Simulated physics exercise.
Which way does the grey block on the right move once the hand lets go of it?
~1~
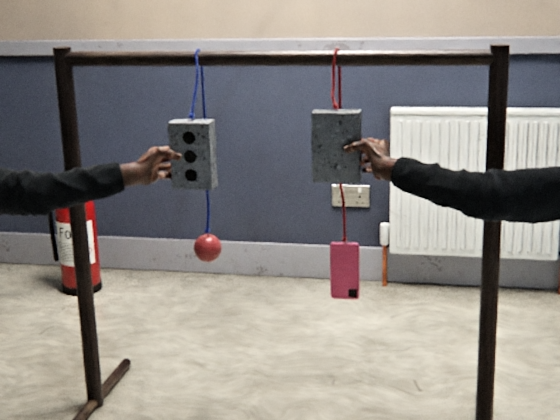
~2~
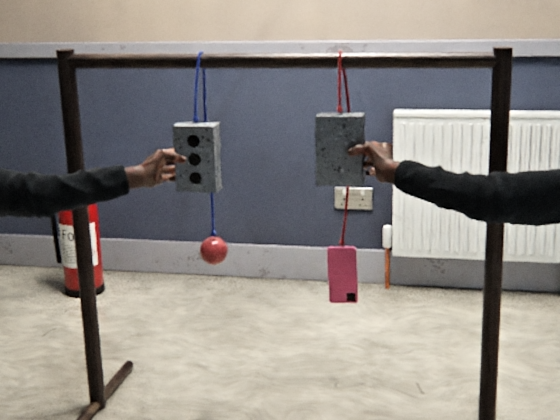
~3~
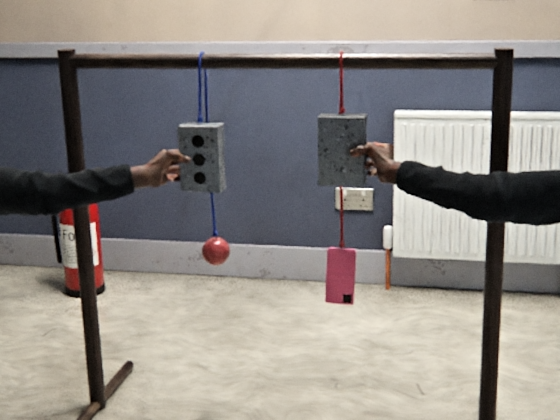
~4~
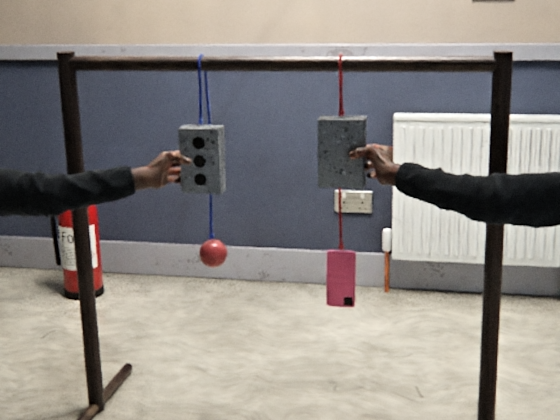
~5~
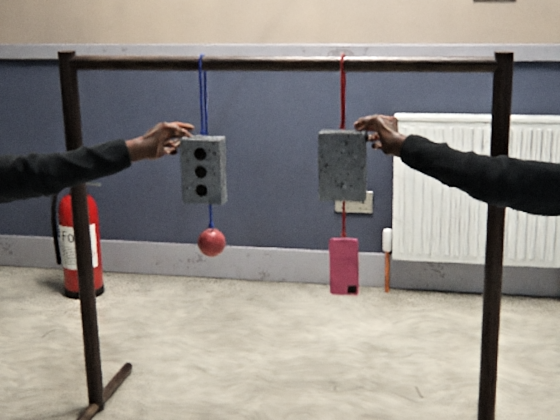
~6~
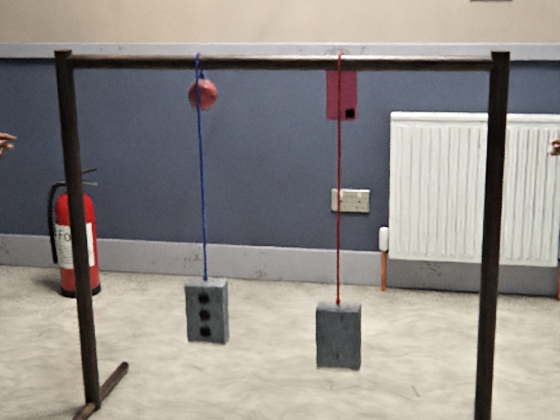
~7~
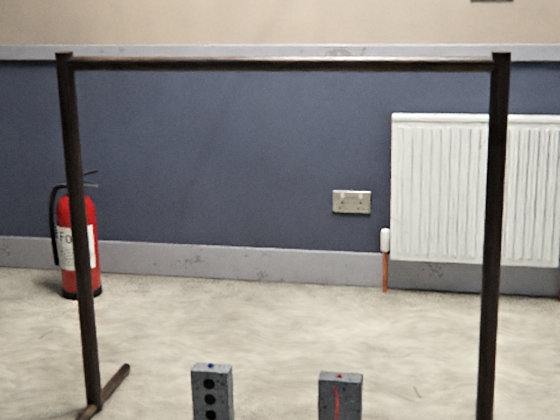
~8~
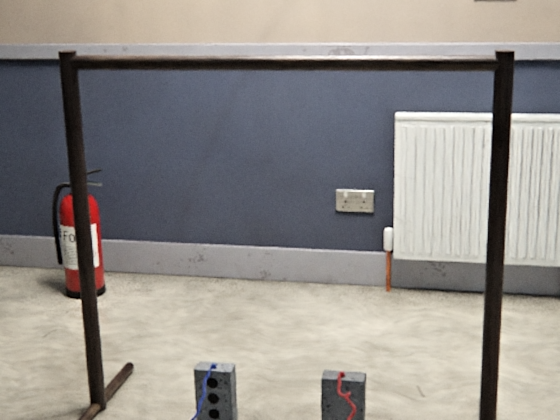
It moves down, dropping from below the rail until it reaches the floor.
Two dark-sleeved arms reach in from either side, steadying grey blocks on a dark rail frame, seen from the front in a room with a blue and cream wall, a fire extinguisher on the left and a white radiator on the right. The left block, with three dark holes, shares a blue cord over the rail with a small round red object, while a red cord joins the right block to a flat pink one. The hands let go and draw back. Both blocks drop as the lighter-looking objects shoot up to the rail. Finally both blocks stand on the floor, the rail bare.
